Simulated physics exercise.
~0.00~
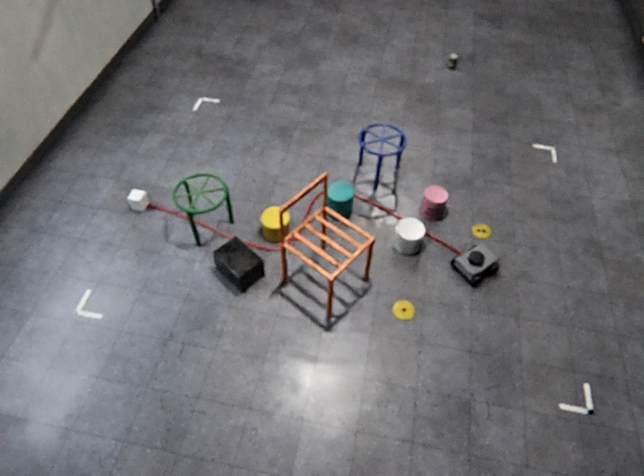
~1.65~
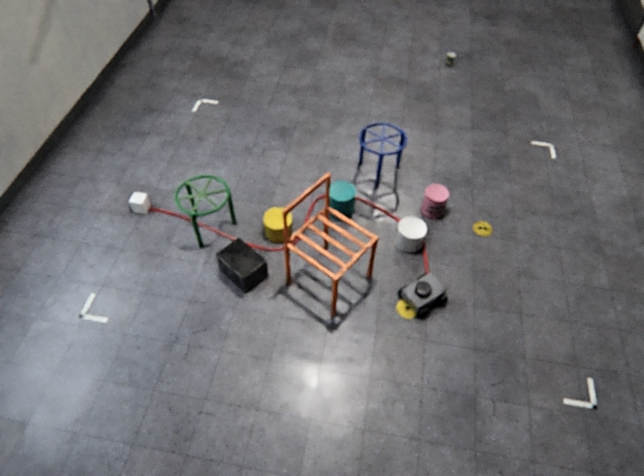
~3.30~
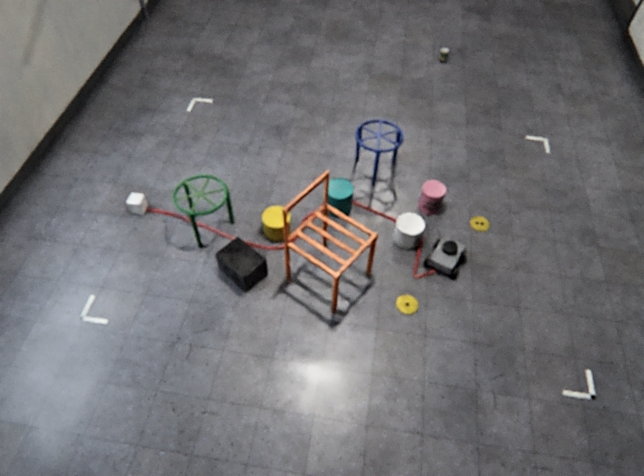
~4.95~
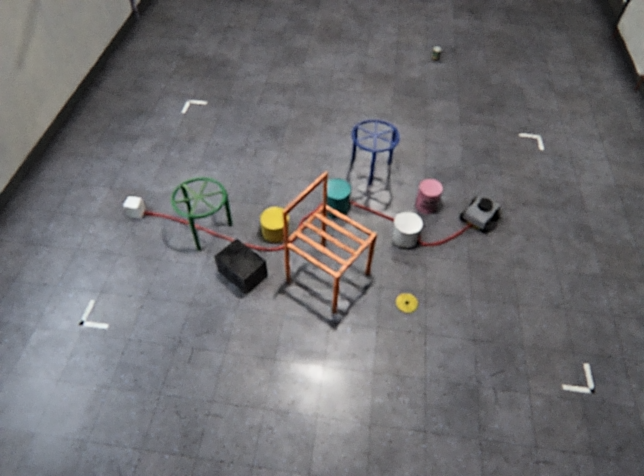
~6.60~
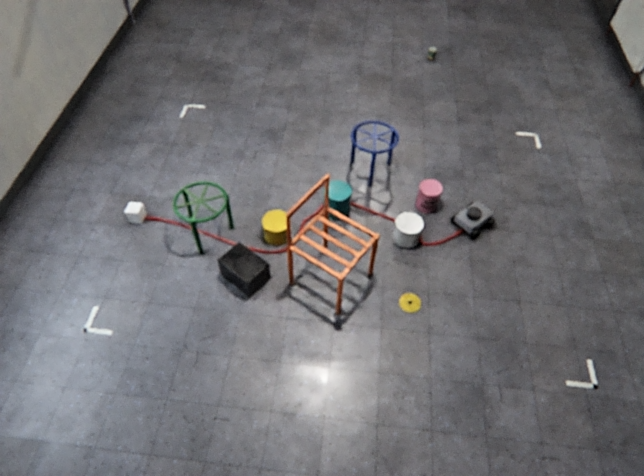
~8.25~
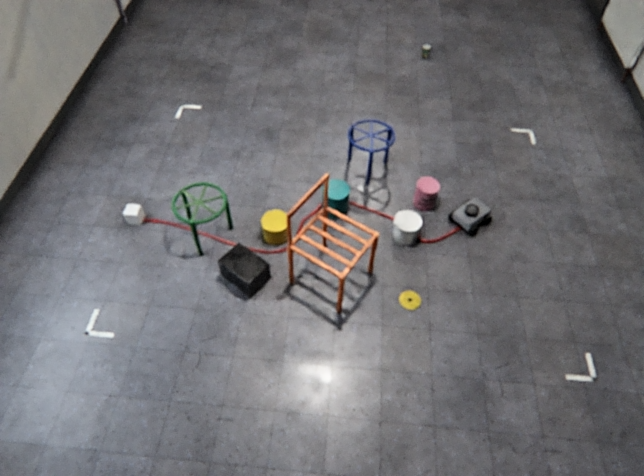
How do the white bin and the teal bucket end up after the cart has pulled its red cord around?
Both are left undisturbed. The white bin and the teal bucket stand in the same places where they started.
